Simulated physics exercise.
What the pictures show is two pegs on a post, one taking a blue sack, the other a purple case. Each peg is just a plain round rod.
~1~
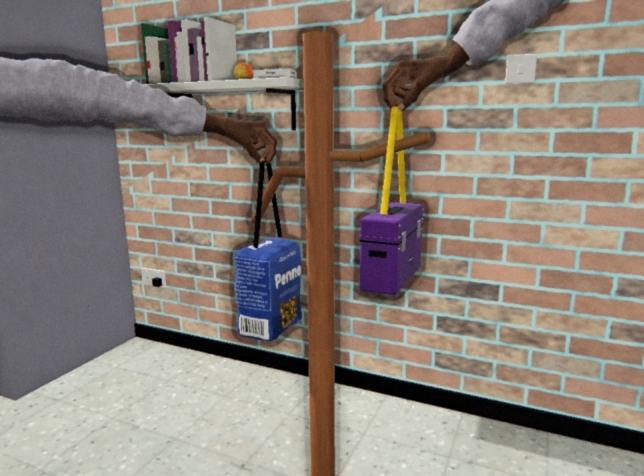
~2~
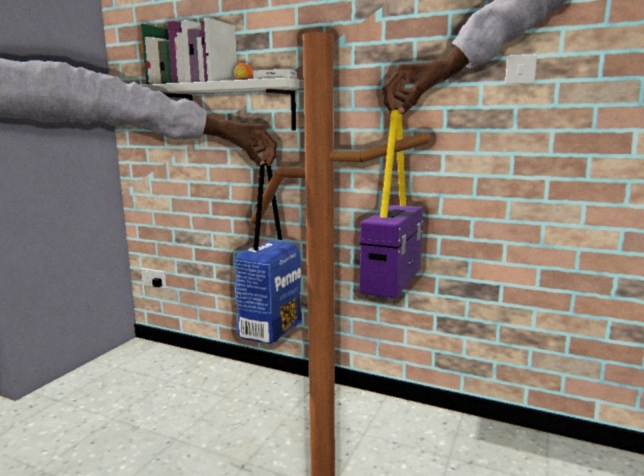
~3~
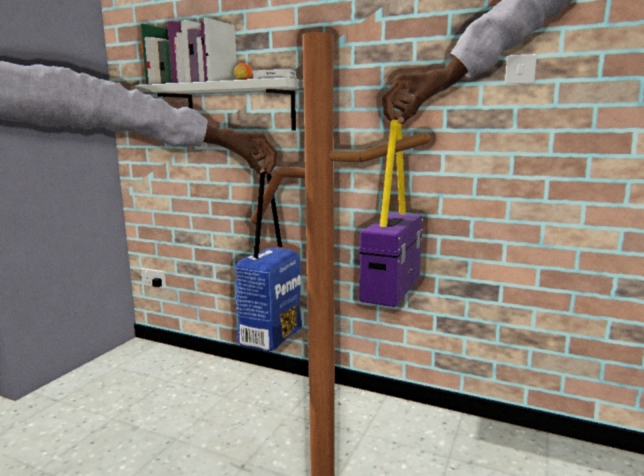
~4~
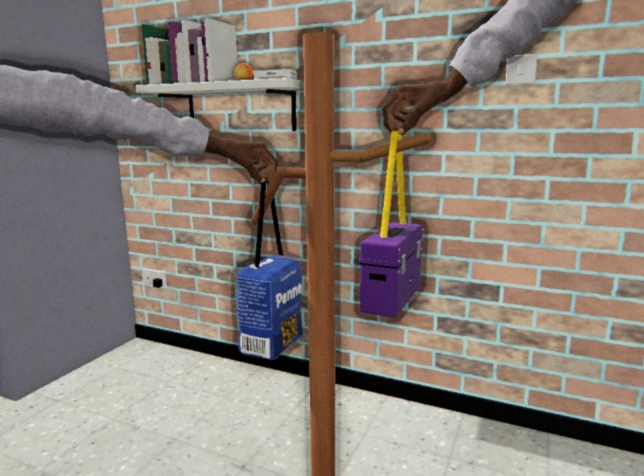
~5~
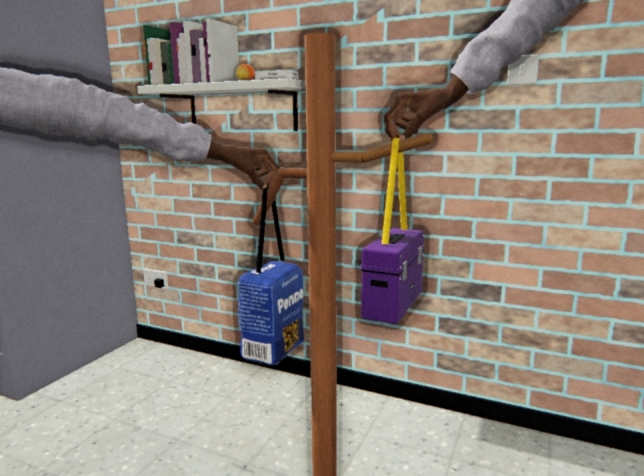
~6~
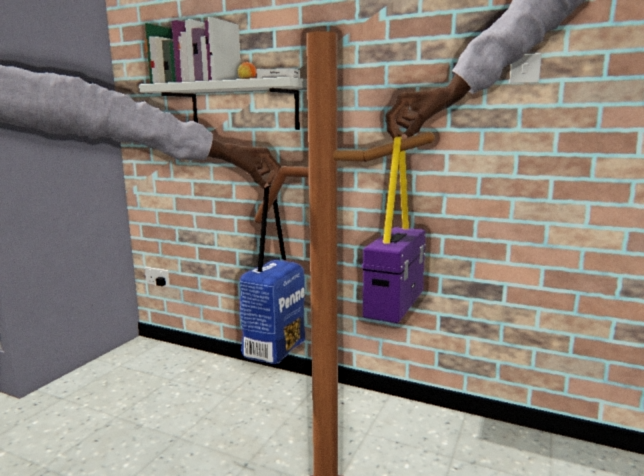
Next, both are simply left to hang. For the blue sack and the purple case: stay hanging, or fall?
I reckon the blue sack will leave the peg. I reckon the purple case will stay on the peg.
Then, 0.42 s after the last picture, blue sack on the floor; purple case hanging near (393, 273).
Then, 0.74 s after the last picture, blue sack on the floor; purple case hanging near (386, 274).
At rest, blue sack on the floor; purple case hanging near (388, 274). The blue sack comes down and the purple case stays hanging.
